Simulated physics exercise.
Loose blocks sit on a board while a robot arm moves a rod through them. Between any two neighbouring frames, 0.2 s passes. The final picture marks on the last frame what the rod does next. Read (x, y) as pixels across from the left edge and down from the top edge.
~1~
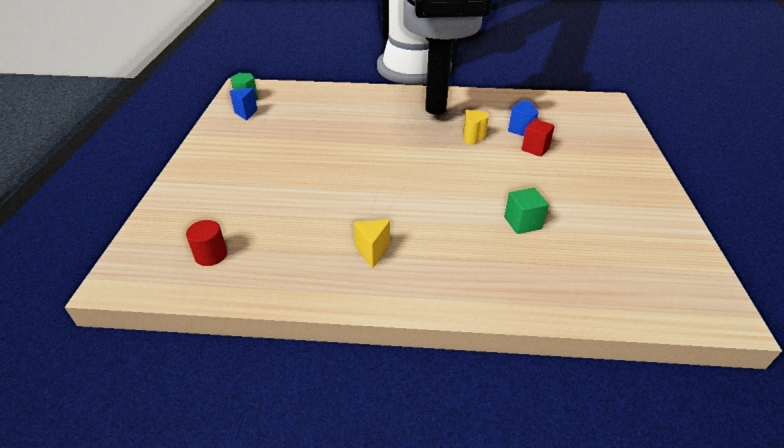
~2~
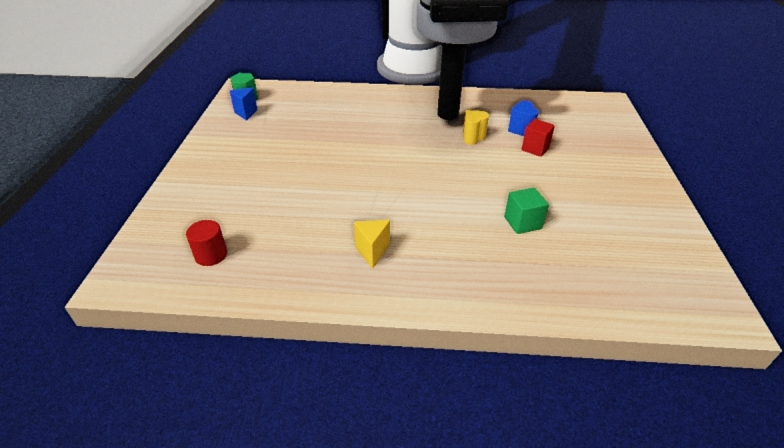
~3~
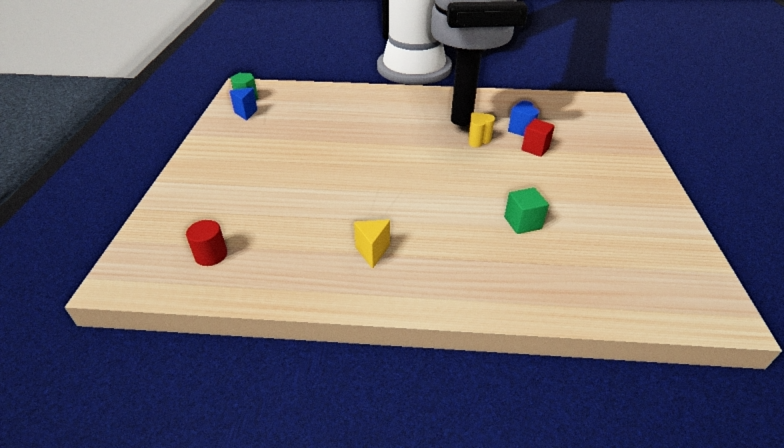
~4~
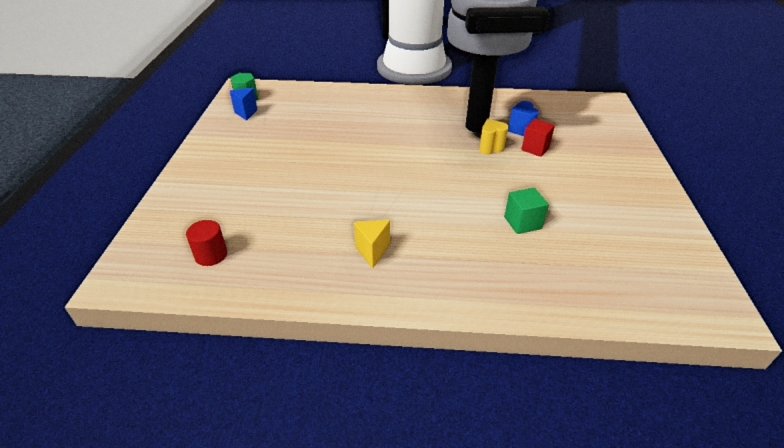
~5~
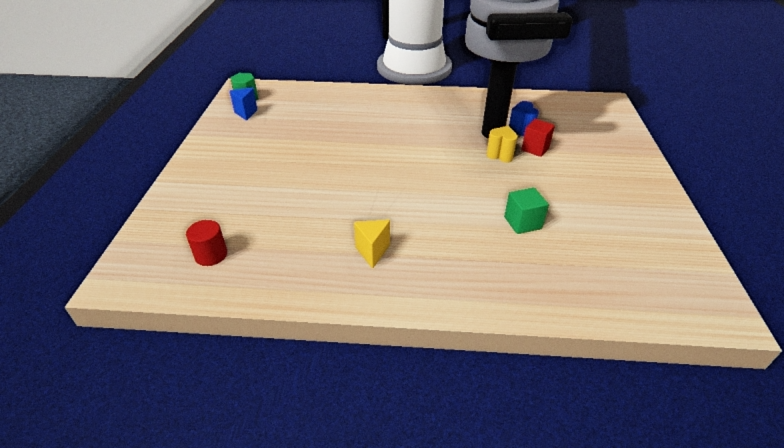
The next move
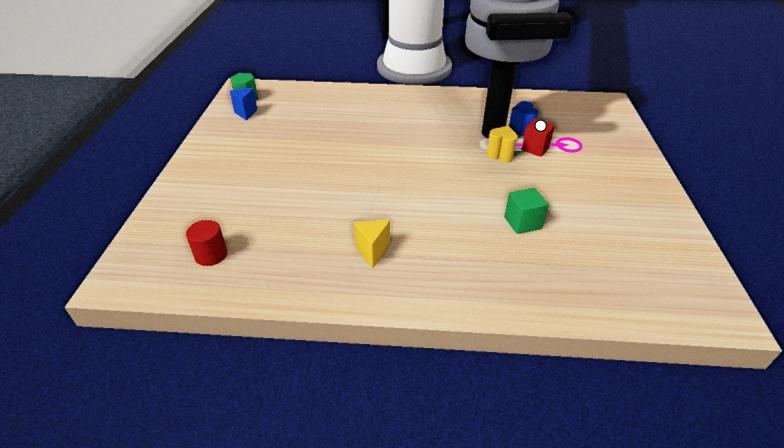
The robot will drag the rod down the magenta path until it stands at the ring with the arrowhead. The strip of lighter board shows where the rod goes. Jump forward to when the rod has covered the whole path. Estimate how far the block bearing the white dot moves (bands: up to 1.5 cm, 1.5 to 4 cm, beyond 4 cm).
Displaced more than 4 cm.
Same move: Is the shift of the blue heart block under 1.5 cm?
Yes, that is what happens.
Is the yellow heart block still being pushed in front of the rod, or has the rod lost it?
I think it loses its spot in front.
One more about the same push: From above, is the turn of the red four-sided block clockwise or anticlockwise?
Viewed from the top, it goes clockwise.
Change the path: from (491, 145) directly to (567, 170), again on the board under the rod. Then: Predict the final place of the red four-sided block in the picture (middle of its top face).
When the path ends, it will be at (559, 128).
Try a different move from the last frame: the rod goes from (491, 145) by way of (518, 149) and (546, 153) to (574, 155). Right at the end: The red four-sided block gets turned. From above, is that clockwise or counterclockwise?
In a top view, it turns counterclockwise.
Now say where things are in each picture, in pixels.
In the first frame, tip of the rod (436, 110), middles of tops, yellow heart block (476, 115), blue heart block (526, 108), red four-sided block (541, 126).
In the second frame, rod (448, 115), nothing pushed.
In the third frame, rod (462, 121), yellow heart block (481, 118).
In the fourth frame, rod (477, 127), yellow heart block (494, 126).
In the fifth frame, rod (493, 134), yellow heart block (504, 133), blue heart block (526, 108), red four-sided block (541, 126).
The line goes from (491, 145) to (569, 145); the dot is on the red four-sided block.
On the path given first. One third of the way, rod (519, 134); yellow heart block (507, 134), turned 15° clockwise; red four-sided block (545, 126).
Two thirds of the way, rod (546, 134); yellow heart block (507, 134), turned 15° clockwise; red four-sided block (571, 130), turned 15° clockwise.
At the end, rod (572, 134); yellow heart block (507, 134), turned 15° clockwise; blue heart block unmoved; red four-sided block (587, 134), turned 45° clockwise.
